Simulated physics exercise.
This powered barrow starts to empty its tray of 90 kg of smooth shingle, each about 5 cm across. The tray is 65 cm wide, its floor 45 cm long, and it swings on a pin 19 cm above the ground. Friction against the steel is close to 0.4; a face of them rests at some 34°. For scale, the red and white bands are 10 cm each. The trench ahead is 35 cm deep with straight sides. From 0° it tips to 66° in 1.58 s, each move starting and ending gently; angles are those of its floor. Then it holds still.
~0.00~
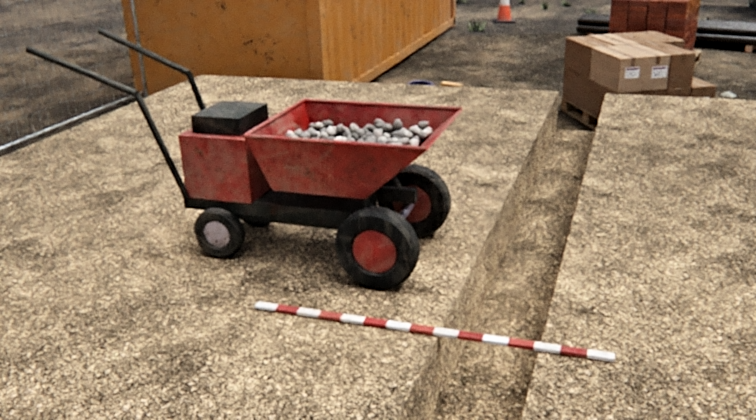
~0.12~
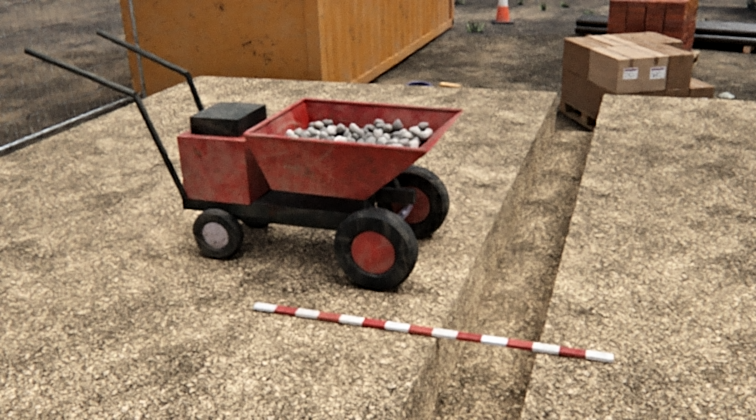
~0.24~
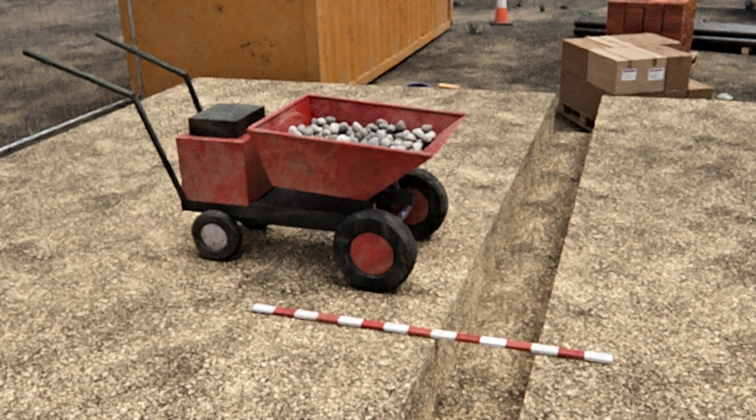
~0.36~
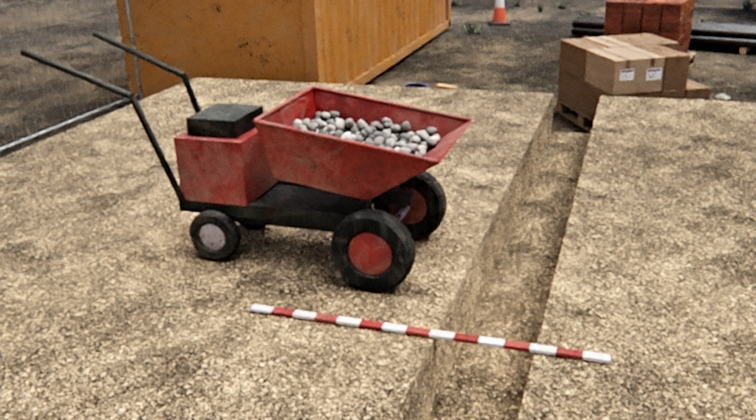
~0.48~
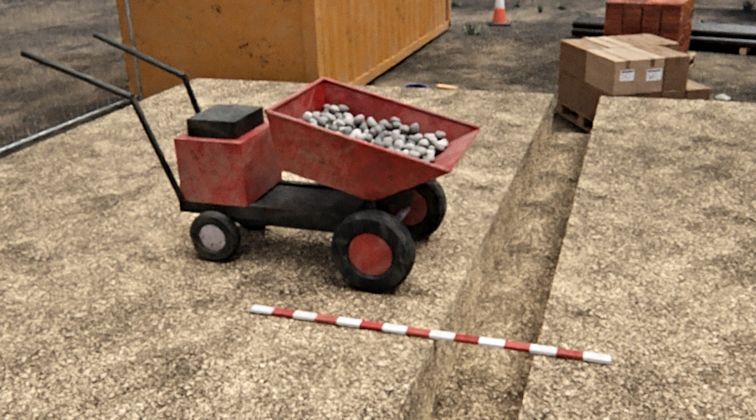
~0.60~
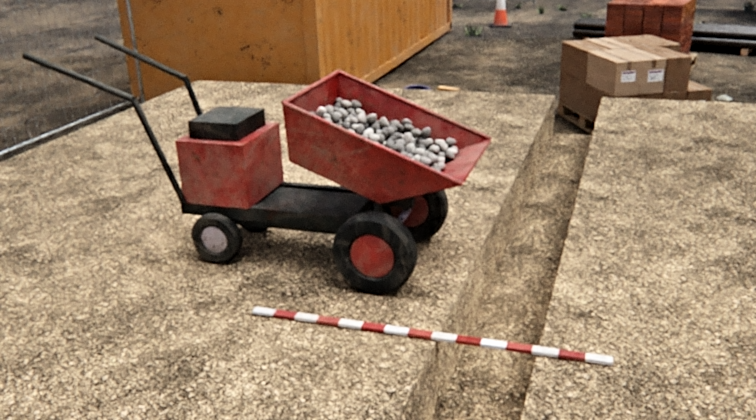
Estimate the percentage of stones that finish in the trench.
Some 66 per cent of it.
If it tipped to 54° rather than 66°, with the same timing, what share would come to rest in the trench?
It would be near 75 per cent.
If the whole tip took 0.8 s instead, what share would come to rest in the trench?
In that case some 55 per cent.
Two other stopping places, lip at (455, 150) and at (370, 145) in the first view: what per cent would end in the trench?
First some 25, then 100 per cent.
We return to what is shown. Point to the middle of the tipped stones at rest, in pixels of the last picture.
Their middle is at about (537, 334).
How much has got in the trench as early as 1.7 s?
Some 45 per cent.
After 1.2 s the floor is at 55°; 100 % in the tray; the foremost stones are at (503, 205).
After 1.7 s the floor is at 66°; 34 % in the tray, 44 % in the trench, 22 % past the trench; the foremost stones are at (630, 291).
After 2.0 s the floor is at 66°; 4 % in the tray, 61 % in the trench, 35 % past the trench; the foremost stones are at (709, 290).
After 4.0 s the floor is at 66°; 0 % in the tray, 66 % in the trench, 34 % past the trench; the foremost stones are at (744, 297).
